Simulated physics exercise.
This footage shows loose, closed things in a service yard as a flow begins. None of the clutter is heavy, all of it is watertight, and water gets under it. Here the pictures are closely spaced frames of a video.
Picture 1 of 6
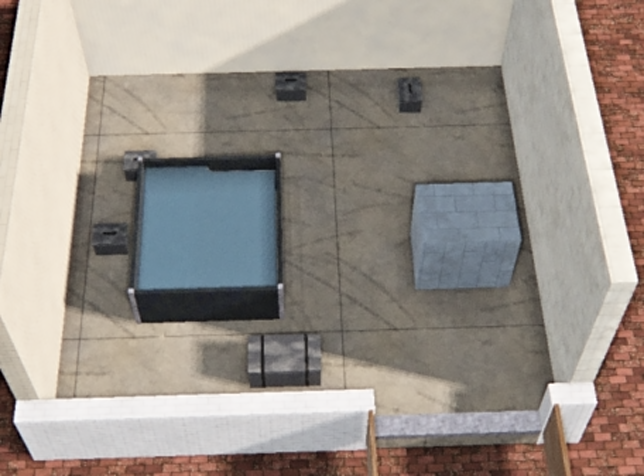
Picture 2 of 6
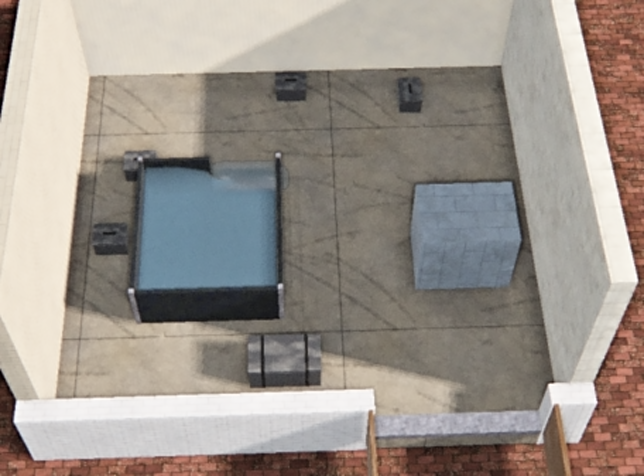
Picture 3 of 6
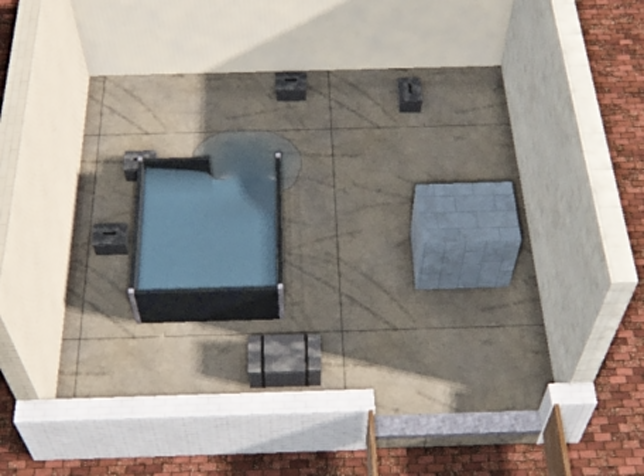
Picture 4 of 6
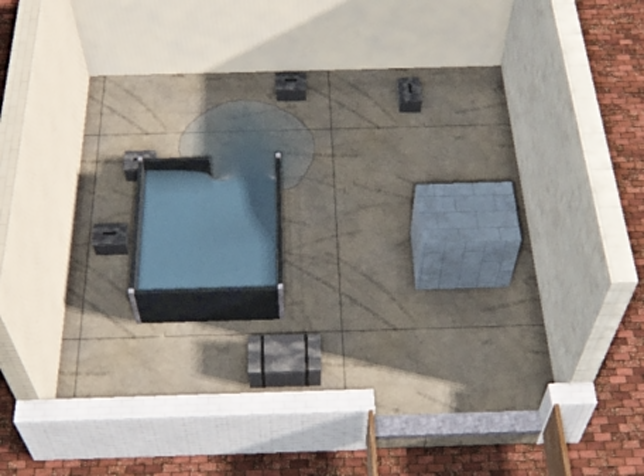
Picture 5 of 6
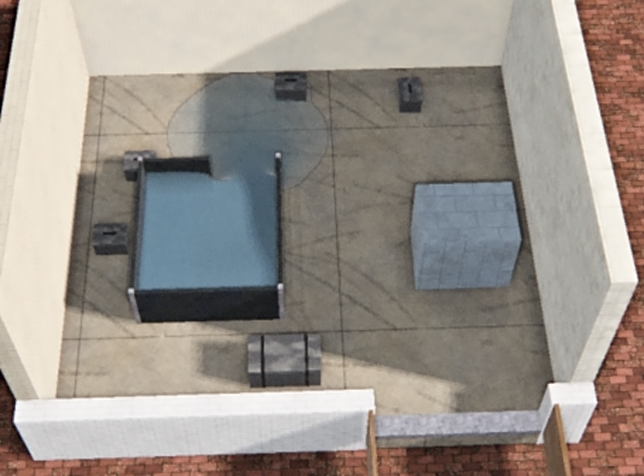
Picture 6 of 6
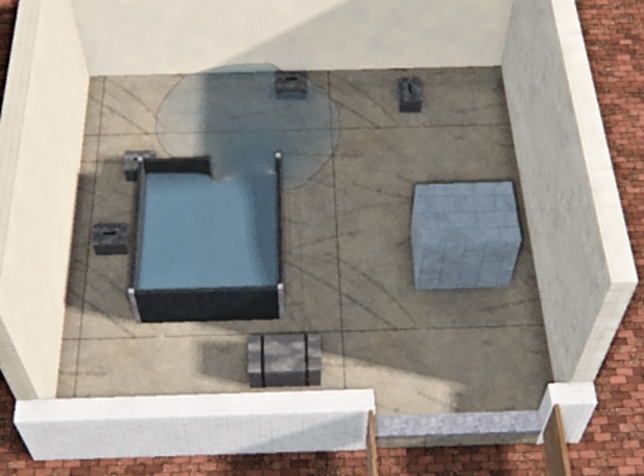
The footage shows a walled yard with a dark-sided tank of blue water, a pale block and several small grey containers; water leaves the tank's back edge and spreads across the floor behind it, while the containers stay still.
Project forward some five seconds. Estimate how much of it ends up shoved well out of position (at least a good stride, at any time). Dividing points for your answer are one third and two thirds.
Answer: A share of two thirds or more.
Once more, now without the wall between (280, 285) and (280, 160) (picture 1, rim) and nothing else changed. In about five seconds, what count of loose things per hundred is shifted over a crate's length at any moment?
I make it 40 per cent.
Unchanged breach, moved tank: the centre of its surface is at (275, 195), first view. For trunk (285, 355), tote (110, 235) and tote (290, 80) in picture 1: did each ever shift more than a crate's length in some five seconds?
In order: Remained close by, went well off, went well off.
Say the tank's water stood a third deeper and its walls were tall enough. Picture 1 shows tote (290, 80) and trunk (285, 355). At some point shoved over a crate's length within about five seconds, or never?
Covered that distance; fell short of it.
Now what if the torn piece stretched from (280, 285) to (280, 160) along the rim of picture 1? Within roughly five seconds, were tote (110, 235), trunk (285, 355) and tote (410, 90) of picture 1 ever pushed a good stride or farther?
Here's my take, in sequence: Fails to go that far, fails to go that far, and dislodged that far.
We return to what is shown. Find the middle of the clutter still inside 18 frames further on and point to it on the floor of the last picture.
In the last view, somewhere about (308, 221).
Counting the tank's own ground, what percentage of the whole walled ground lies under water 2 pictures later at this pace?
That works out to about 25 in a hundred.
A moment on, 0 of 5 are well off their spots; 1 afloat.
Next, 2 of 5 are well off their spots; 1 afloat.
Later, 2 of 5 are well off their spots; 2 afloat.
In the end, 4 of 5 are well off their spots, and 4 have been at some point; 3 afloat.
